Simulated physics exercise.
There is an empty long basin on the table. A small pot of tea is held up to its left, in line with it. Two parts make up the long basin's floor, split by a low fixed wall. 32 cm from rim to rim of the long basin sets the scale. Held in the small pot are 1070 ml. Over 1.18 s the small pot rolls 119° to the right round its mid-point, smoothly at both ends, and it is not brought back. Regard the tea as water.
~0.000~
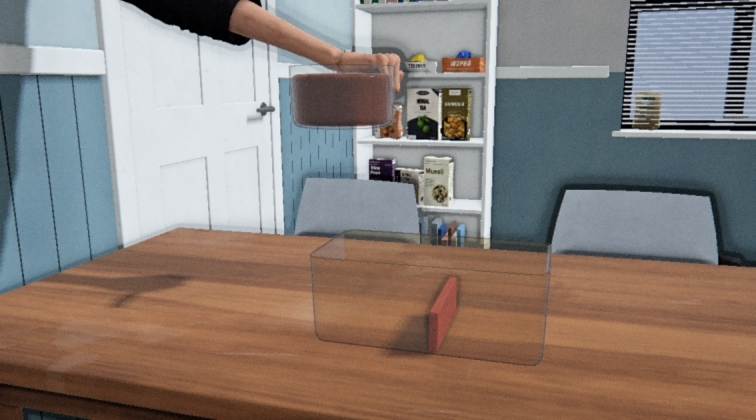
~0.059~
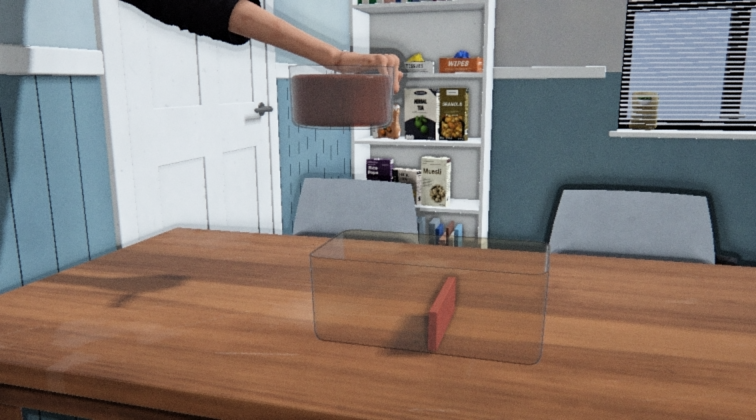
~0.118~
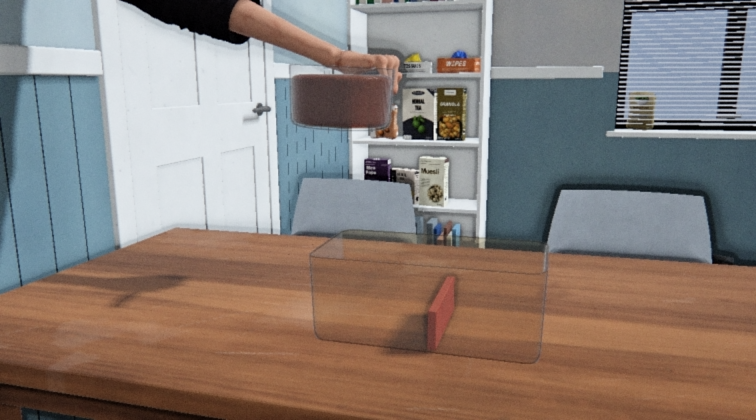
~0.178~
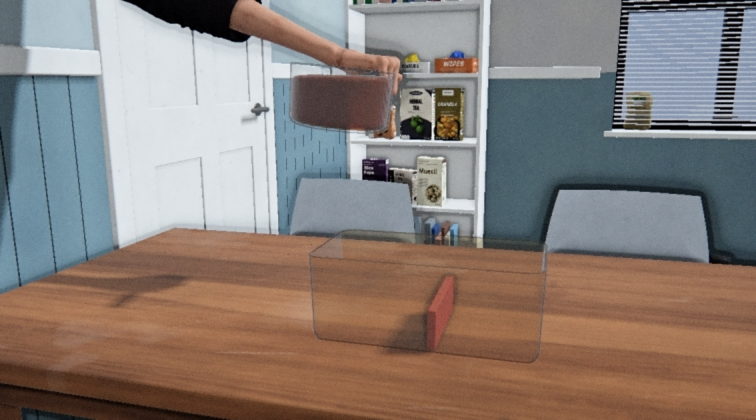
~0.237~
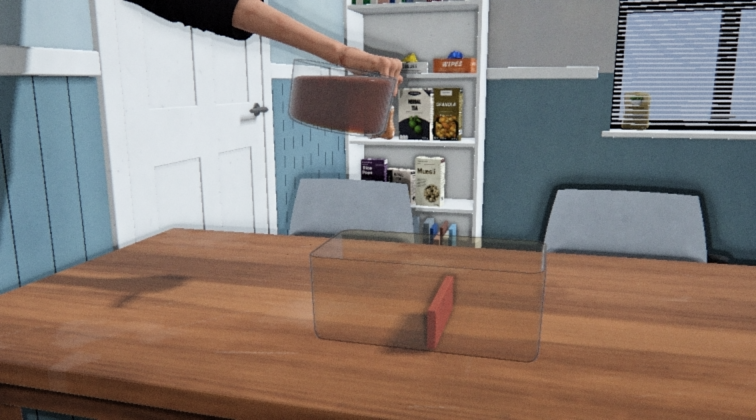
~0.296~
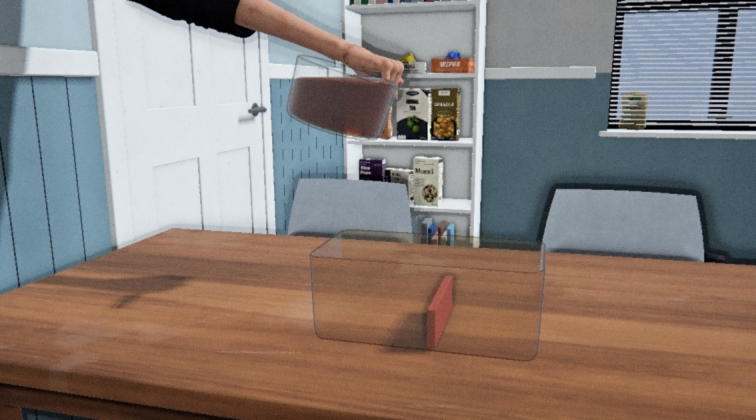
Above a wooden table, a hand held a small clear pot of reddish-brown tea up to the left of an empty long basin with a red wall inside, then slowly tilted it to the right.
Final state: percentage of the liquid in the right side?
Approximately 63 %.
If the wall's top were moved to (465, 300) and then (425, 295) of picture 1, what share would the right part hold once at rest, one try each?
Respectively 35 and 75 %.
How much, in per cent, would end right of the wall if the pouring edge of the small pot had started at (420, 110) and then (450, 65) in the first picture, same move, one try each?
I'd say 75 percent on the first go, 85 percent on the next.
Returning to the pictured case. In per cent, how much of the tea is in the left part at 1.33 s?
36 %.
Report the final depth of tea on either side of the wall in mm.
On the left it stands about 14 mm, on the right about 32 mm.
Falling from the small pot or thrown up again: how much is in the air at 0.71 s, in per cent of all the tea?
Roughly 42 percent.
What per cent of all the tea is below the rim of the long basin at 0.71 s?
About 16 per cent.
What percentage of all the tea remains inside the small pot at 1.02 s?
4 per cent or thereabouts.
Then, 0.71 s in, the tilt is 78° and 43 per cent is still to pour, 3 is left of the wall and 13 right of it.
Then, 1.02 s in, the tilt is 113° and 4 per cent is still to pour, 22 is left of the wall and 62 right of it.
Then, 1.33 s in, the tilt is 119° and 0 per cent is still to pour, 36 is left of the wall and 62 right of it.
Then, 1.68 s in, the tilt is 119° and 0 per cent is still to pour, 36 is left of the wall and 63 right of it.
Finally, 36 per cent lies left of the wall, 63 right of it and 1 outside.
